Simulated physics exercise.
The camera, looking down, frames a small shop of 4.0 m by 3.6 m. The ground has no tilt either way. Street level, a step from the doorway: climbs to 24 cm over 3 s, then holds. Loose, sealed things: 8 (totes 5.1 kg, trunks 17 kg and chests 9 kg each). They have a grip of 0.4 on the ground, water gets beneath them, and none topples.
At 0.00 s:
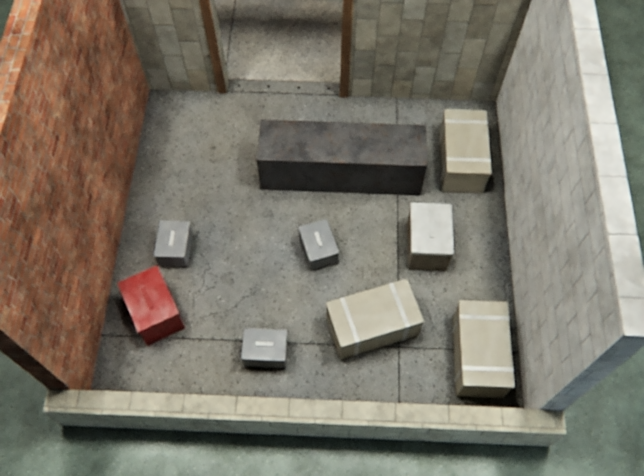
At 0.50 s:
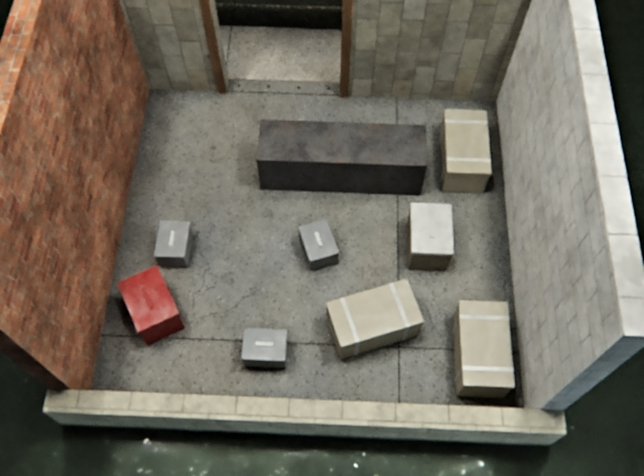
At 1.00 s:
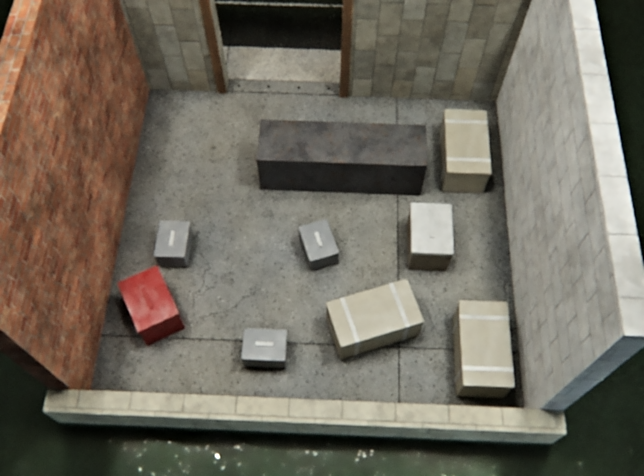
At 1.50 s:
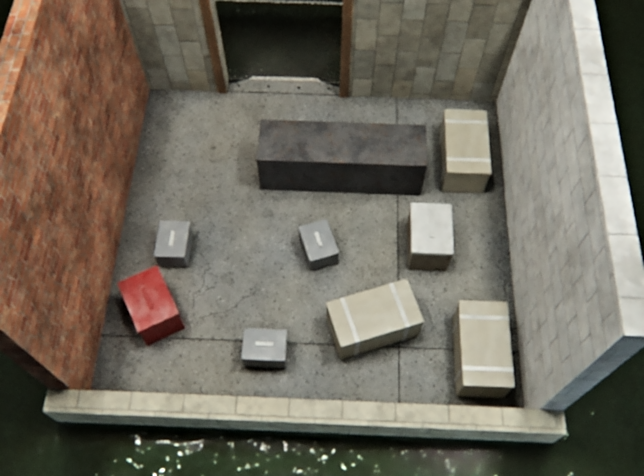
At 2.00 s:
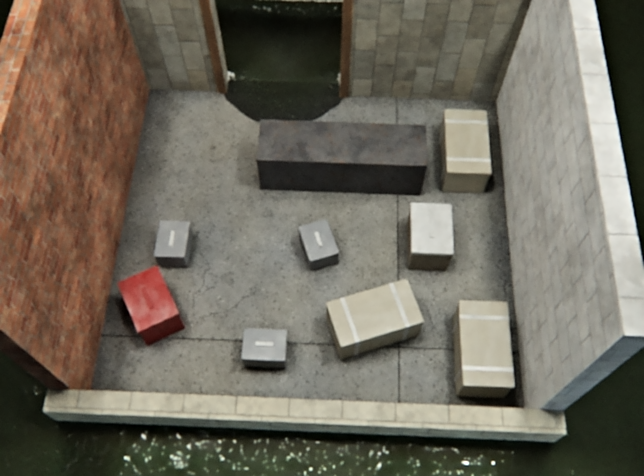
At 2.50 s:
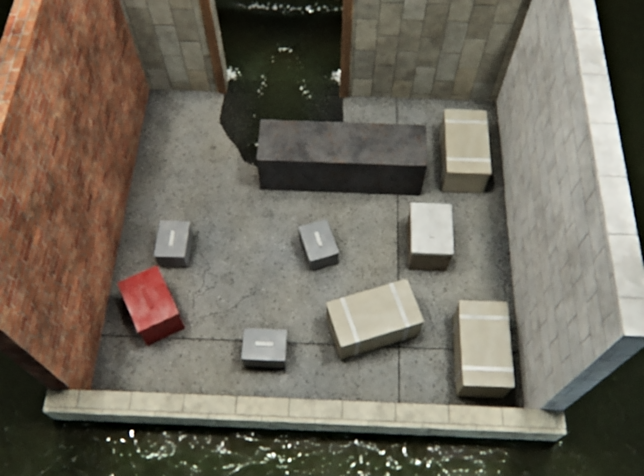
A small shop with a brick wall on the left, pale block walls elsewhere and a doorway at the back is seen from above by a still camera. A long dark counter-like block stands near the back, with tan and whitish boxes to the right, three small grey ones and a red chest at left. Dark water rises outside, then enters through the doorway and spreads toward the block, while nothing inside shifts.
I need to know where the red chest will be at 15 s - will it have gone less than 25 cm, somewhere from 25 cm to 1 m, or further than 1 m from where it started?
Prediction: It relocates a long stretch.
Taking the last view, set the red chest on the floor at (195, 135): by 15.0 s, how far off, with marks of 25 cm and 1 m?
By then it winds up well off.
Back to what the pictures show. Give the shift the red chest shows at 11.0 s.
Roughly 200 cm.
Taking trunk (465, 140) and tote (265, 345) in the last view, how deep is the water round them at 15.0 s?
Some 15 cm at the first, some 13 cm at the second.
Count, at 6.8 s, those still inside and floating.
Of them, 4.
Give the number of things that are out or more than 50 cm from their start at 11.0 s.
8.
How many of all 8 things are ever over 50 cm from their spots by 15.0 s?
The count comes to 8.
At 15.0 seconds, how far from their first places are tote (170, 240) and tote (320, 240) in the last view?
In turn: 140 cm, 80 cm.
After 3.5 s the red chest is near (148, 298), 0.0 m from its start, aground; 0 afloat.
After 6.8 s the red chest is near (214, 361), 0.9 m from its start, afloat; 4 afloat.
After 11.0 s the red chest is near (362, 304), 2.0 m from its start, afloat; 8 afloat.
After 15.0 s the red chest is near (280, 236), 1.4 m from its start, afloat; 8 afloat.
